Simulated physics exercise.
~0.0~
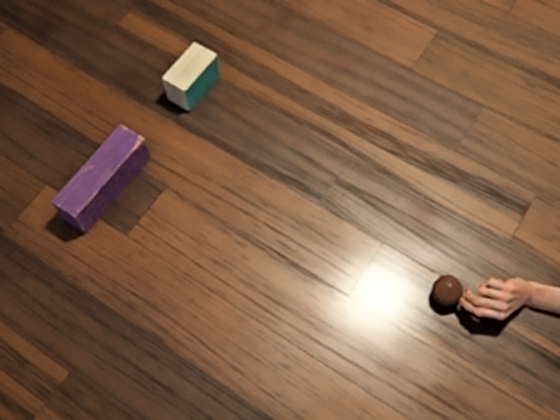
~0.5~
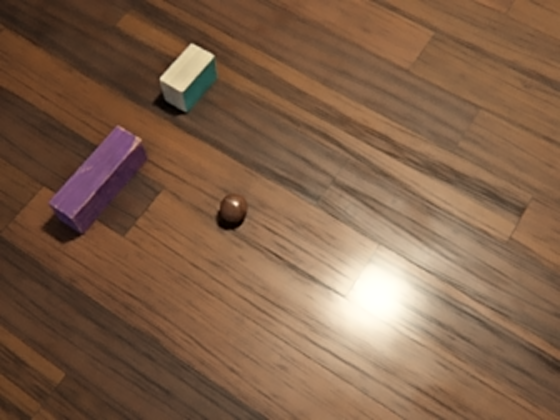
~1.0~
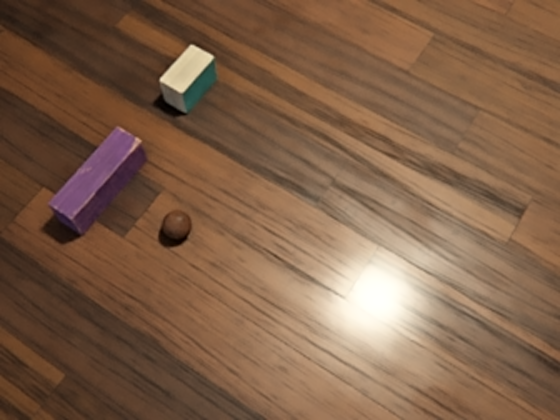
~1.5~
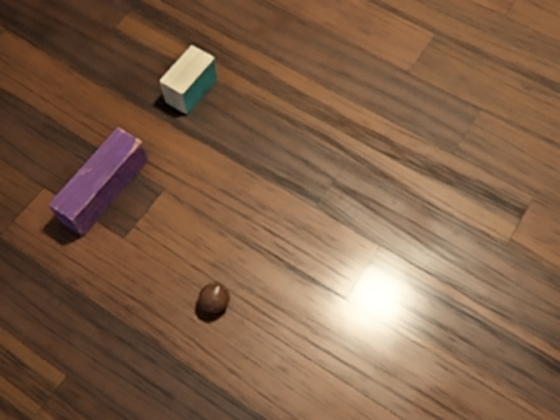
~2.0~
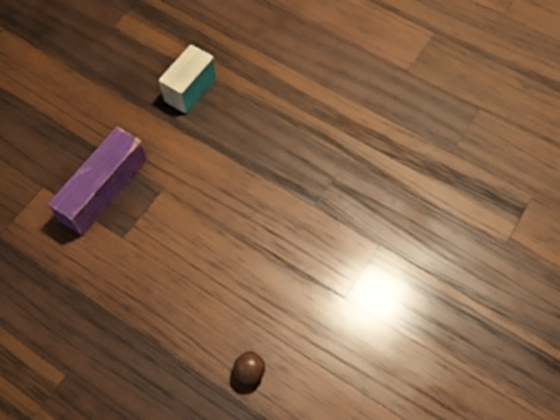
A brown onion rolls left from a hand, then bounces off the purple block down-right.
